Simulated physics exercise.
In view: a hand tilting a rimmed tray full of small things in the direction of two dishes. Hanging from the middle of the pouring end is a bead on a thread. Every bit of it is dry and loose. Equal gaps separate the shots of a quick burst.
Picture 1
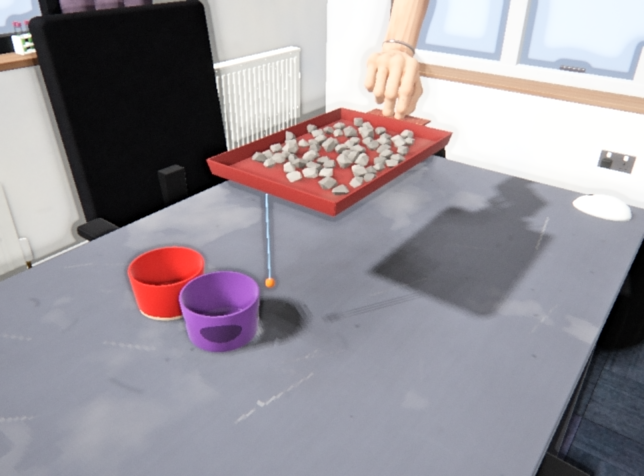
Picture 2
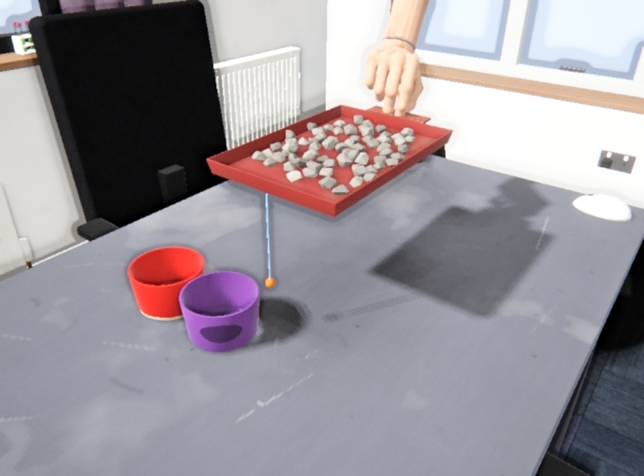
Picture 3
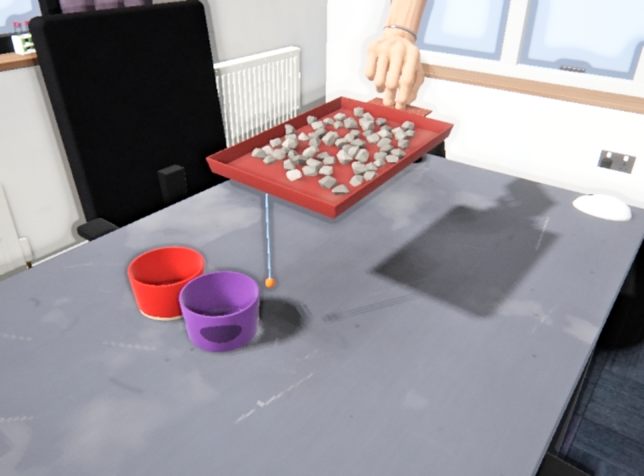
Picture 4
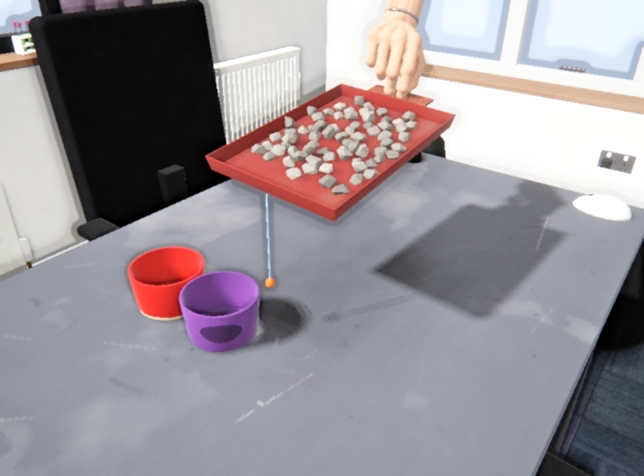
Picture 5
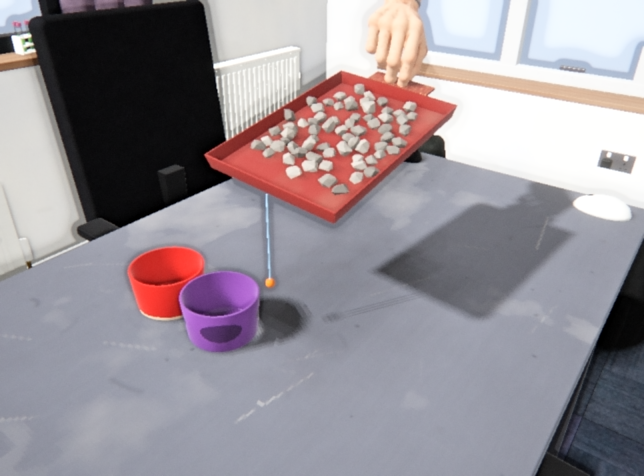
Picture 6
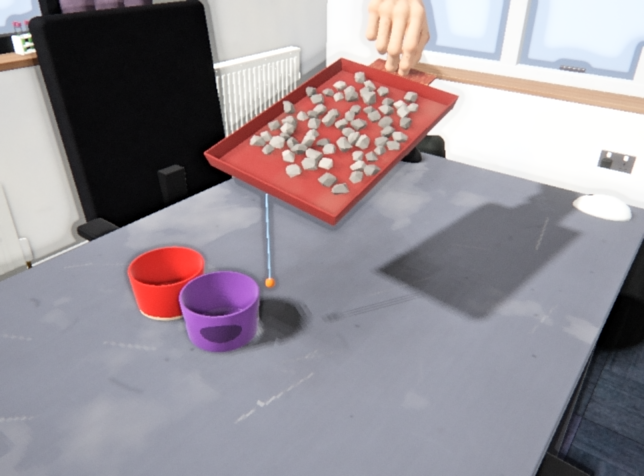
To begin with, a hand holds a red rimmed tray of small grey stones nearly level above a table, near a red dish and a purple dish. Then the hand tilts the tray gradually, its near right corner dipping lowest, while the stones stay spread across it and the hanging bead stays still.
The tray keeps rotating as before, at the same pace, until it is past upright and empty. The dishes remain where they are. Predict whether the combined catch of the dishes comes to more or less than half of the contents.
Catch falls short of half.
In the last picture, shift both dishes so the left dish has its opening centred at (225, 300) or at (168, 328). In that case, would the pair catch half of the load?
Well, the bulk the first time and the minor share the second time.
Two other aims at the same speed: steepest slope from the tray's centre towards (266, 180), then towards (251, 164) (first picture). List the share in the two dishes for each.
First heading roughly 60 %, second roughly 30 %.
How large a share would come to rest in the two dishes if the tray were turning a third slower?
Near 0 in a hundred.
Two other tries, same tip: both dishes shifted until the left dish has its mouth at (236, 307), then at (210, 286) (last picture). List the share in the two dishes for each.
Close to 70 in a hundred first, close to 30 in a hundred second.
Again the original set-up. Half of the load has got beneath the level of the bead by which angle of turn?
About 95° of tilt.
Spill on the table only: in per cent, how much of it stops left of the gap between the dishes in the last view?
Roughly 10 in a hundred.
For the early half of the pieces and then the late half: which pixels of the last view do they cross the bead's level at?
The first part passes (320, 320); everything after passes (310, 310).
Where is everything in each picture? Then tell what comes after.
Corners of the pouring end near (212, 159) and (334, 200), level; middle of the load near (342, 149), bits of gravel; left dish near (140, 297); right dish near (192, 328); bead on its thread near (270, 283), in the first frame.
Corners of the pouring end near (211, 159) and (334, 201), level; middle of the load near (342, 148), in the second frame.
Corners of the pouring end near (211, 158) and (334, 203), tipped barely, lowest at the right corner; middle of the load near (342, 144), in the third frame.
Corners of the pouring end near (210, 156) and (334, 206), tipped a little, lowest at the right corner; middle of the load near (342, 137), in the fourth frame.
Corners of the pouring end near (210, 154) and (334, 210), tipped a little, lowest at the right corner; middle of the load near (342, 131), in the fifth frame.
Corners of the pouring end near (209, 153) and (334, 213), tipped clearly, lowest at the right corner; middle of the load near (342, 125); left dish near (140, 297); right dish near (192, 328), in the sixth frame.
Shortly afterwards, tray tipped steeply; the whole lot on the tray.
Next, tray tipped right over; near two thirds on the tray; a little outside both; near a quarter in the air.
Some moments later, tray tipped past a quarter turn; the whole lot outside both.
In the end, tray tipped past a quarter turn; none at all in the right dish; none at all in the left dish; the whole lot outside both.
